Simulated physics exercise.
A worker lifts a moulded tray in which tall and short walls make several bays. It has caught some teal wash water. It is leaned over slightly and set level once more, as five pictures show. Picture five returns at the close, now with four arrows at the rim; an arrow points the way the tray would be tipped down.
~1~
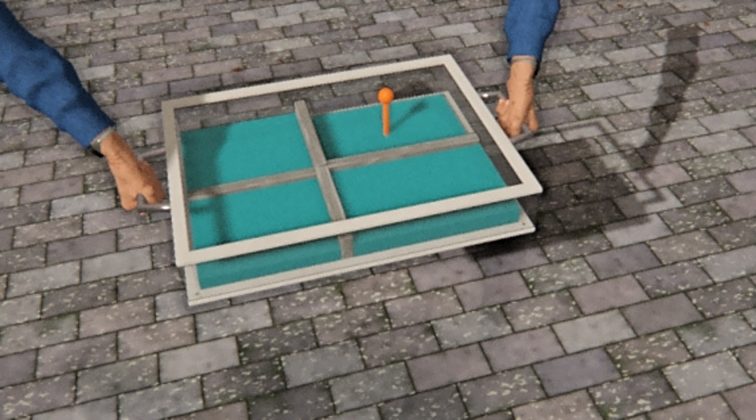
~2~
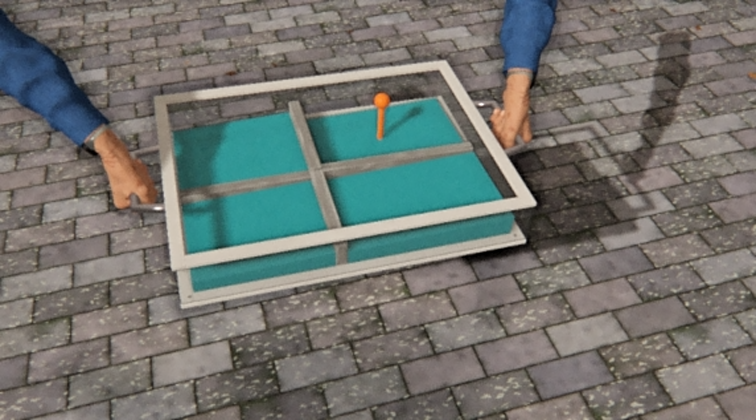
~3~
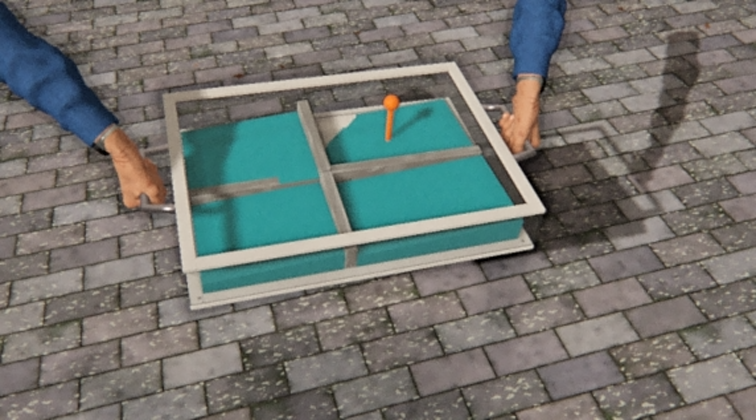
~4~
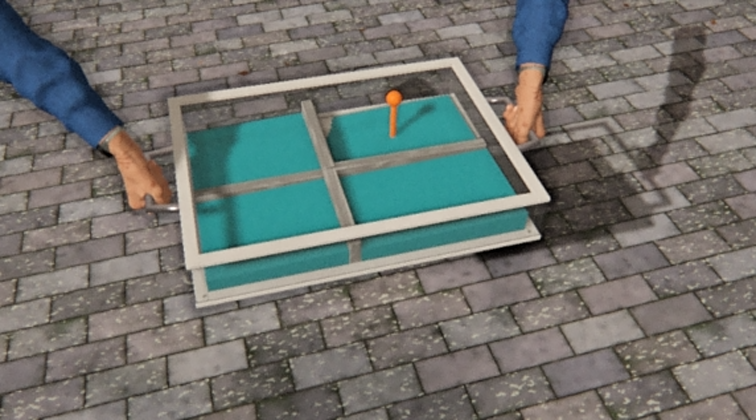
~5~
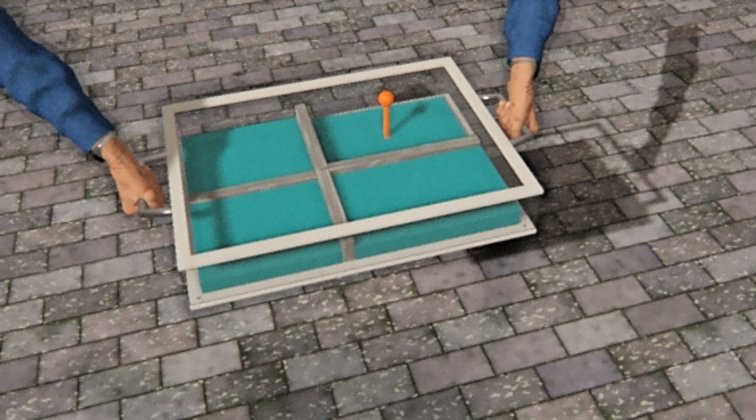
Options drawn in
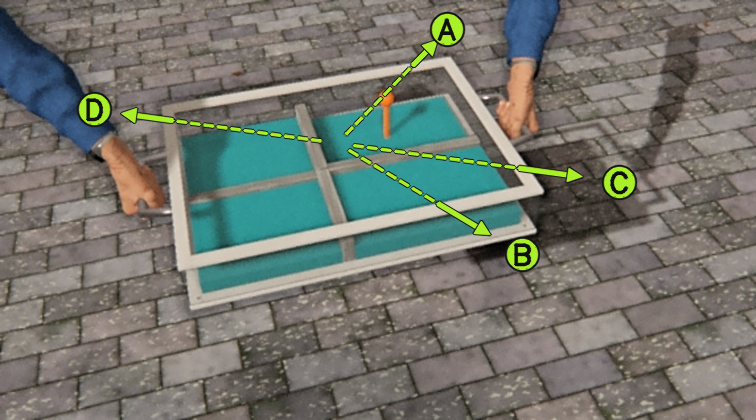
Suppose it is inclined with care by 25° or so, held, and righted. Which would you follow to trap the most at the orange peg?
Arrow A does it best.
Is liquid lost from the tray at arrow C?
Yes.
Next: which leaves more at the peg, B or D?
Here it is arrow D.
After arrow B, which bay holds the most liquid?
The front right bay.
In lime, A ends at (433, 44); B ends at (485, 232); C ends at (577, 176); D ends at (126, 114).
With A, about 30 % of the liquid ends in the peg's bay; about 57 % goes over the rim.
With B, about 4 % of the liquid ends in the peg's bay; about 52 % goes over the rim.
With C, about 5 % of the liquid ends in the peg's bay; about 57 % goes over the rim.
With D, about 8 % of the liquid ends in the peg's bay; about 54 % goes over the rim.
